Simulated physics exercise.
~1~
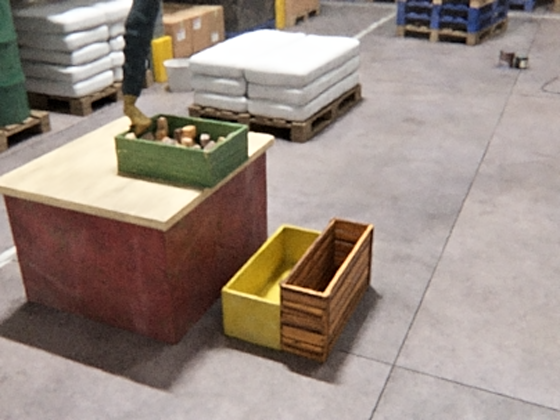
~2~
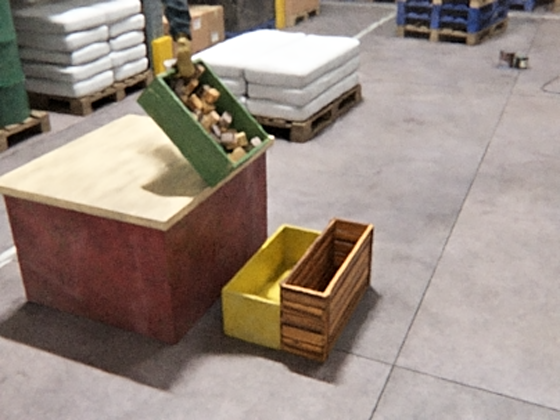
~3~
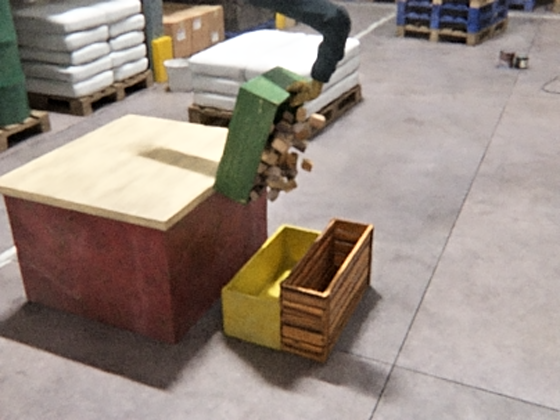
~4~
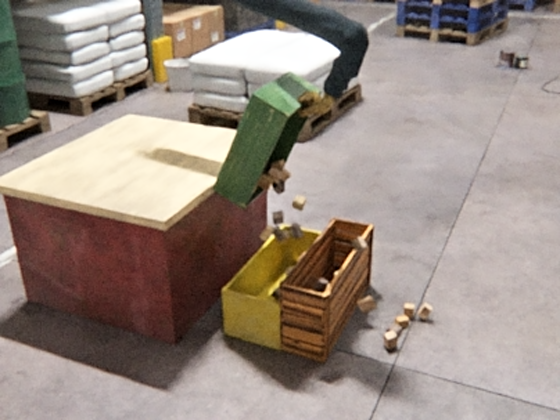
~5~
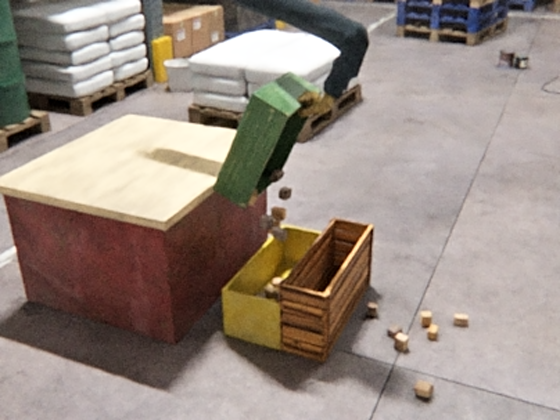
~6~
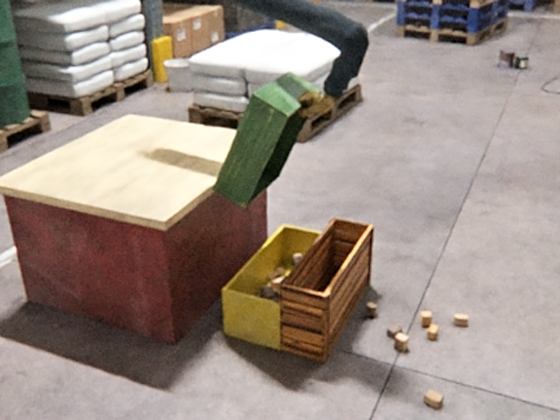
At the start, a green crate full of small wooden blocks sits level on a bench with a pale top and dark red sides, a gloved hand or gripper at its far side, while a yellow trough and a striped wooden box stand below on the warehouse floor. The crate lifts and tilts to the right, the blocks sliding toward its lower end. It tips past vertical beside a dark arm, and the blocks spill out in a clump. They drop toward both containers, and several scatter on the floor beyond the wooden box. Finally the crate hangs steeply tipped, with blocks visible in the yellow trough and a few strays lying to the right.
